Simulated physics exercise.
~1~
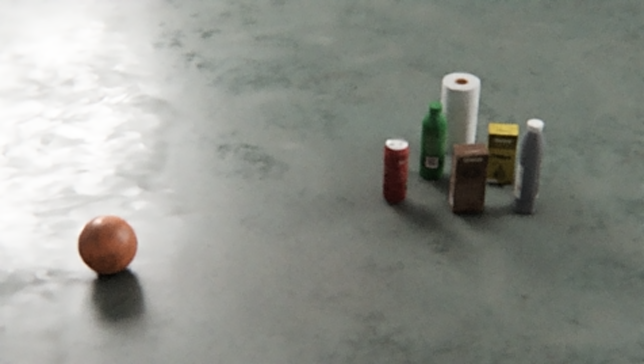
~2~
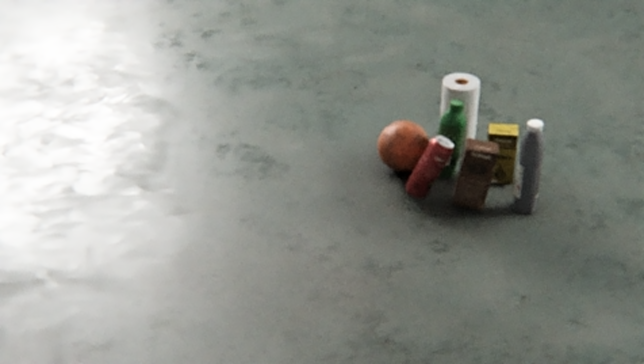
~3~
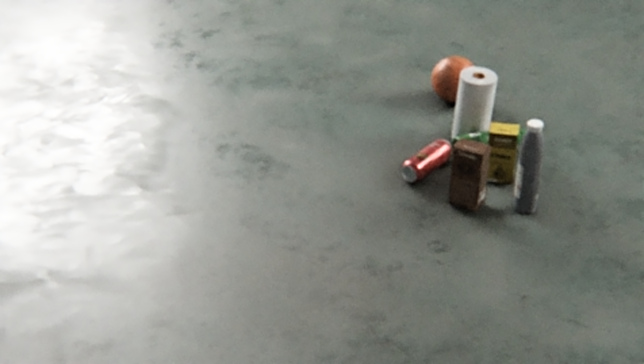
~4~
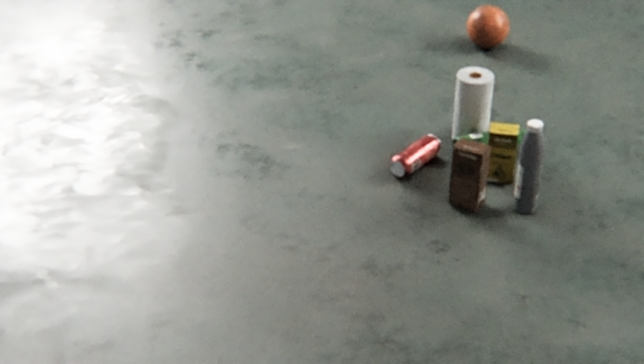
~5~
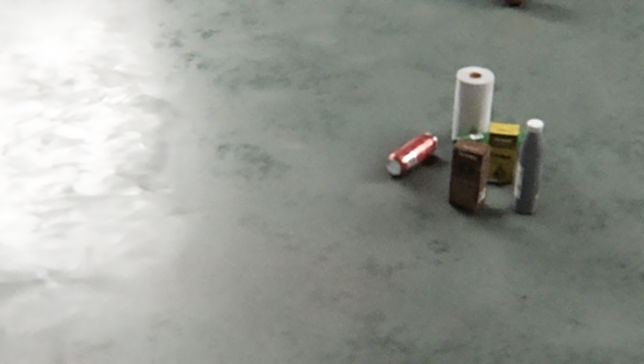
An orange ball rolls across a mottled grey floor, seen from above at an angle by a still camera, with bright glare on the left. To the right stand six household items, a red can, green bottle, white roll, brown carton, yellow carton and grey bottle. The ball reaches the group, and the can and green bottle tilt over. It passes behind the white roll, which shifts slightly right, and rolls away toward the upper right. The can and green bottle end on their sides, the others remain upright, and the ball has almost left the view at the top.
